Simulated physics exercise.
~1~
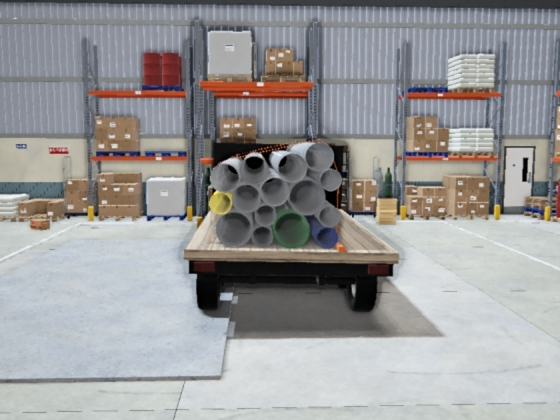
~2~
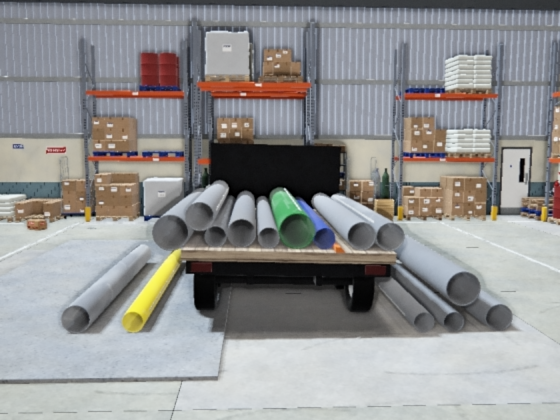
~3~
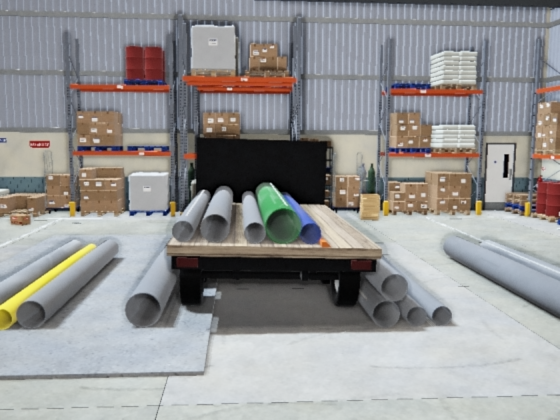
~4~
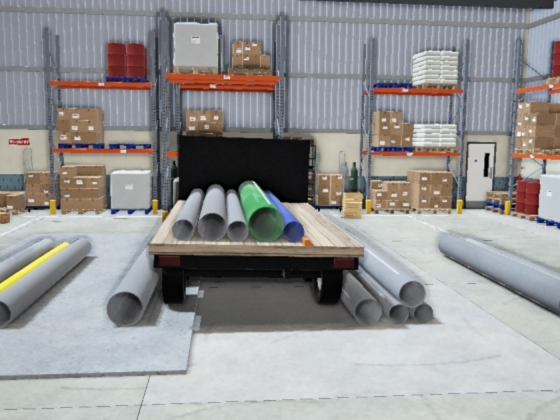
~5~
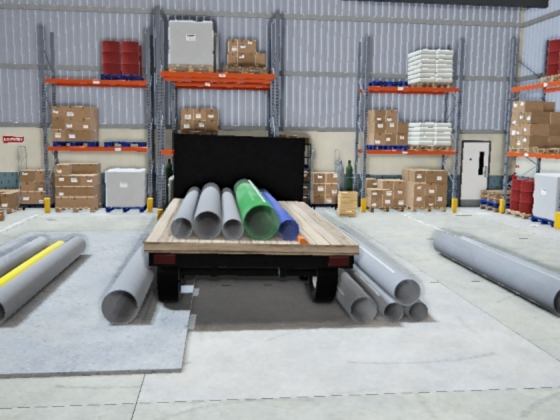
The clip opens on a flat trailer parked in a warehouse, with a heap of grey pipes and single yellow, green and blue ones piled on its wooden deck. The stack collapses and spreads, sending pipes over both sides. The yellow pipe drops off on the left beside a grey one, while several grey pipes land on the right. More grey pipes roll outward across the floor as the view shifts slightly right. Finally, three grey pipes, the green one and the blue one lie side by side on the deck, with the yellow pipe on the ground at left.
